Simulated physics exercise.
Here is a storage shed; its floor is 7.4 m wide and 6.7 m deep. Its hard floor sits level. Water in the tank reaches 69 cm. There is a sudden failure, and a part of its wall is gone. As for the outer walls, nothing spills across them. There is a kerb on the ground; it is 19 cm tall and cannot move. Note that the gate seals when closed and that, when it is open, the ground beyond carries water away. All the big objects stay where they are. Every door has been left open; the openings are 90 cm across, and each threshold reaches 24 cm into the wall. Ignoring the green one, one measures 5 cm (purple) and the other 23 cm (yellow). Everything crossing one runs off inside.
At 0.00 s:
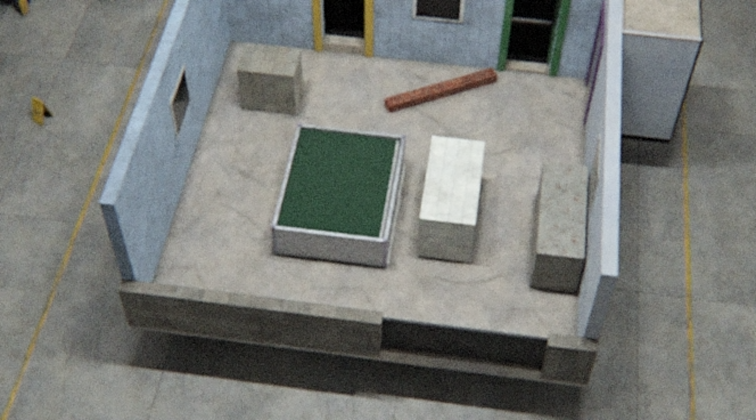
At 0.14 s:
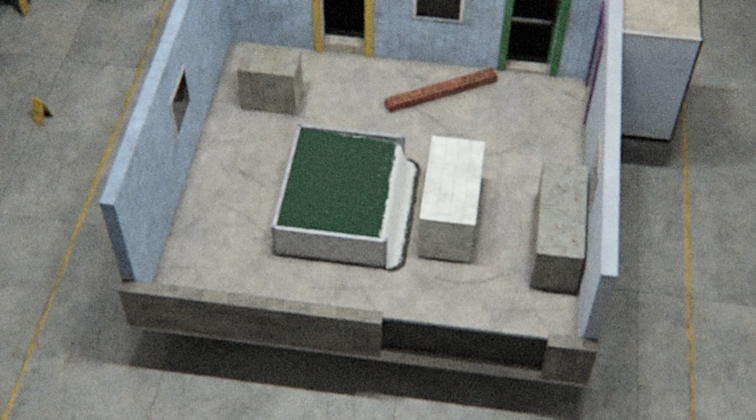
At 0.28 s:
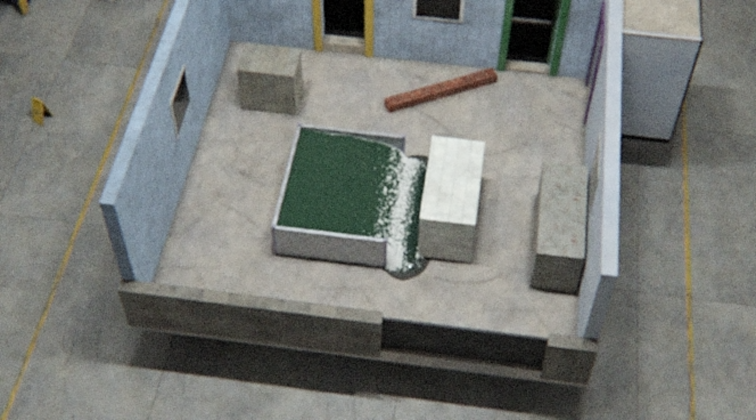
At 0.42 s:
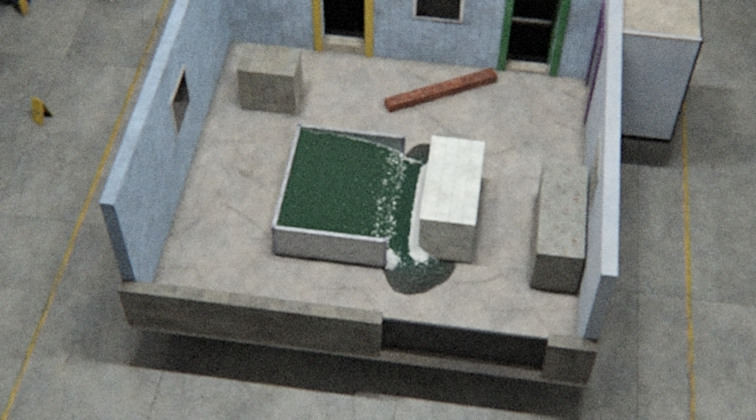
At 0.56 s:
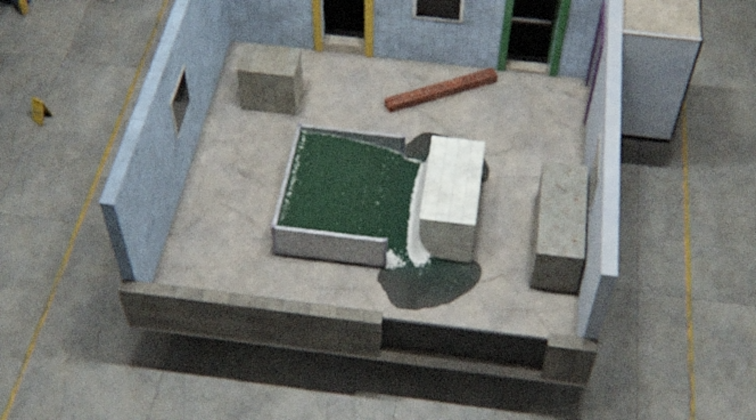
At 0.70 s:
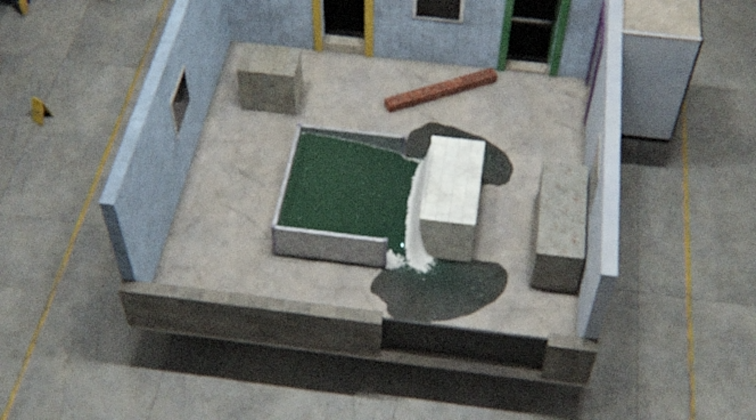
At the start, a walled tank of still green water sits on the dry floor of a room among pale blocks. Its right side opens and water pours out with white foam against the nearby white block, then spreads around both ends of it in widening dark patches while the tank's level lowers slightly.
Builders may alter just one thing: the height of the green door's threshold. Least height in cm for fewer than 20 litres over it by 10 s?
Roughly 11 cm.
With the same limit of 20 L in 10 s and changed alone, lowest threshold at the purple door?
Roughly 17 cm at purple.
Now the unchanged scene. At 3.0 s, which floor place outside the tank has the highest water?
(578, 301).
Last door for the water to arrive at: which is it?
The yellow door.
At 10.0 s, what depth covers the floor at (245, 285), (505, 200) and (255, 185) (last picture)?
The three readings, in order, are 3, 10 and 2 cm.
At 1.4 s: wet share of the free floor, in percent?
About 30 per cent.
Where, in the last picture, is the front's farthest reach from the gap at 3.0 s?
(588, 80).
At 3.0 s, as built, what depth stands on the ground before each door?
In cm: Purple 17, green 11, yellow 0.
After 1.4 s water covers 30 % of the floor, deepest (50 cm) near (409, 184); it has not reached the green door.
After 3.0 s water covers 45 % of the floor, deepest (36 cm) near (578, 301); 11 cm at the green door, 24 litres in over its 7 cm threshold.
After 10.0 s water covers 90 % of the floor, deepest (14 cm) near (575, 363); 11 cm at the green door, 96 litres in over its 7 cm threshold.
At the green door as built, the water arrived by 1.8 s and peaked near 13 cm at 5.4 s.
Run again over the same 10 s with other heights there, 49 litres in over 9 cm, 10 litres over 12.5 cm. The limit of 20 litres is kept from about 11 cm up.
